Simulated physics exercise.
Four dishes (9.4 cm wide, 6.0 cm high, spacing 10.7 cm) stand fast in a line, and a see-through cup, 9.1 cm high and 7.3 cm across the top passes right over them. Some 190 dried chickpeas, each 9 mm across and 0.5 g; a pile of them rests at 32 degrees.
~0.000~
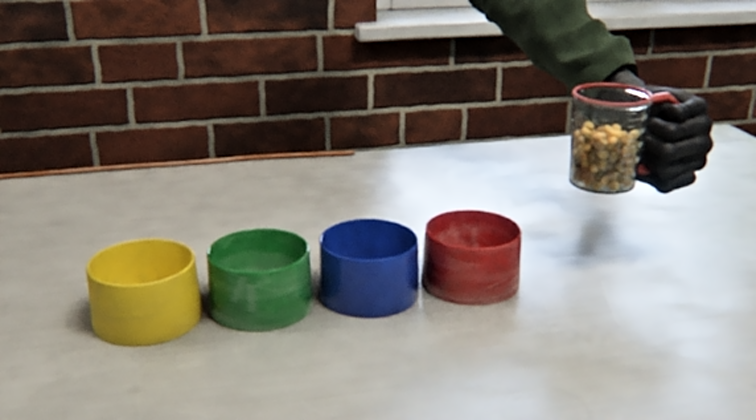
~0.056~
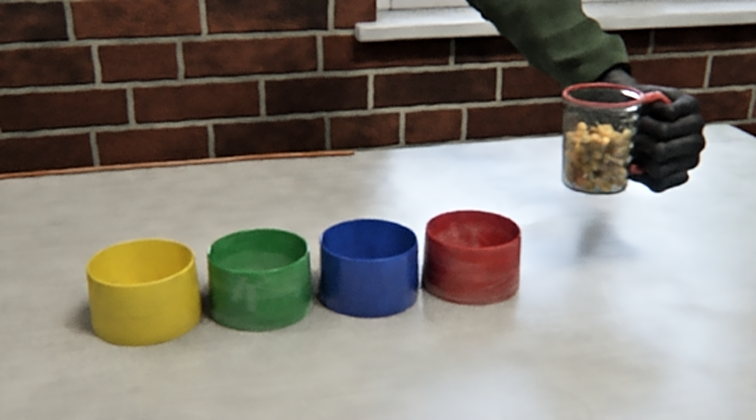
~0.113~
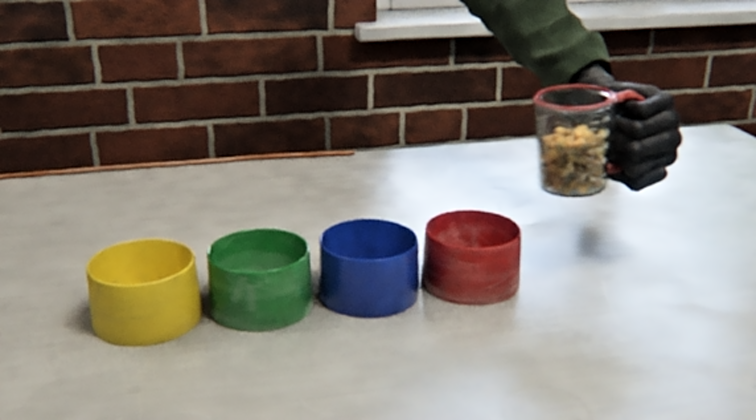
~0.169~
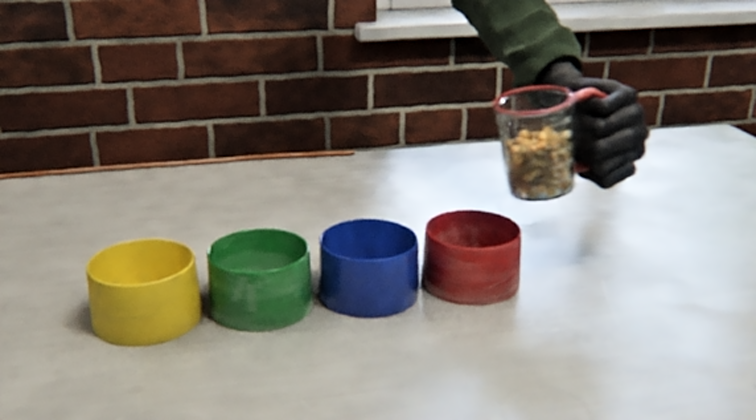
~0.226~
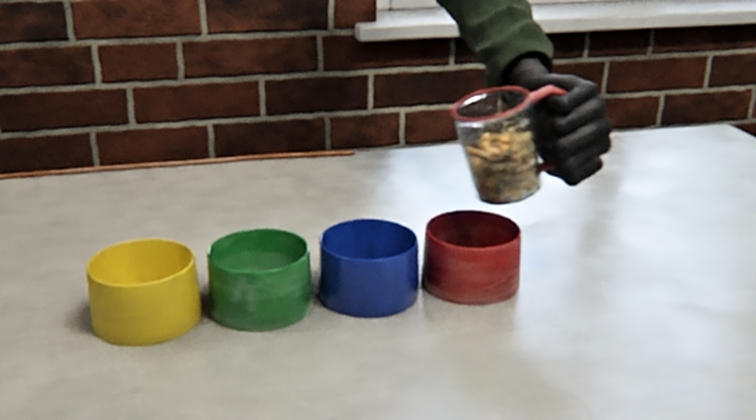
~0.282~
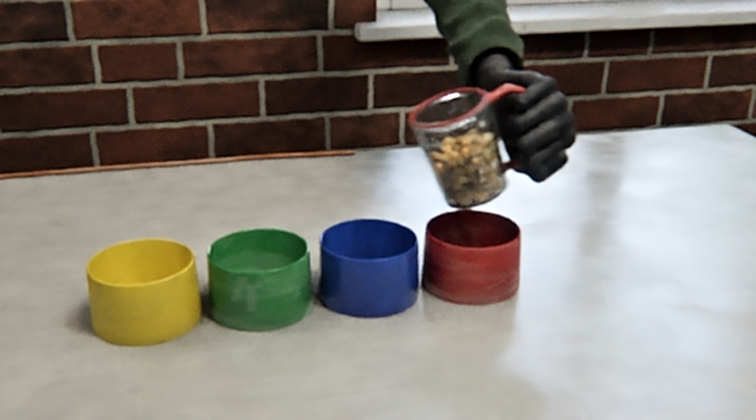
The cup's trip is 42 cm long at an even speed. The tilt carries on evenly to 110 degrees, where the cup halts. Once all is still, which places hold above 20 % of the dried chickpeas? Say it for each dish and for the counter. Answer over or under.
Red dish: Under; blue dish: Under; green dish: Under; yellow dish: Over; on the counter: Under.
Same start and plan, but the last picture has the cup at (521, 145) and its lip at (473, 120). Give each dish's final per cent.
Red 0; blue 0; green 0; yellow 90.
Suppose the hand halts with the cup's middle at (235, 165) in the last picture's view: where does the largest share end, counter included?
Most goes to: Yellow.
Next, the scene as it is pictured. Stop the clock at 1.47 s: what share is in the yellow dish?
About 20 per cent by then.
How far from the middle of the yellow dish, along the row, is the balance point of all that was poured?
About 1 cm to its left.
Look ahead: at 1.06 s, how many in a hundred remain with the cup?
About 95 per cent.
Then, at 0.75 s, tilt 63 degrees; cup holds 100 %.
After 1.06 s, tilt 92 degrees; cup holds 95 %.
After 1.47 s, tilt 110 degrees; cup holds 75 %, yellow 20 %.
At rest (2.9 s), red 0 %, blue 0 %, green 0 %, yellow 95 %, counter 5 %.
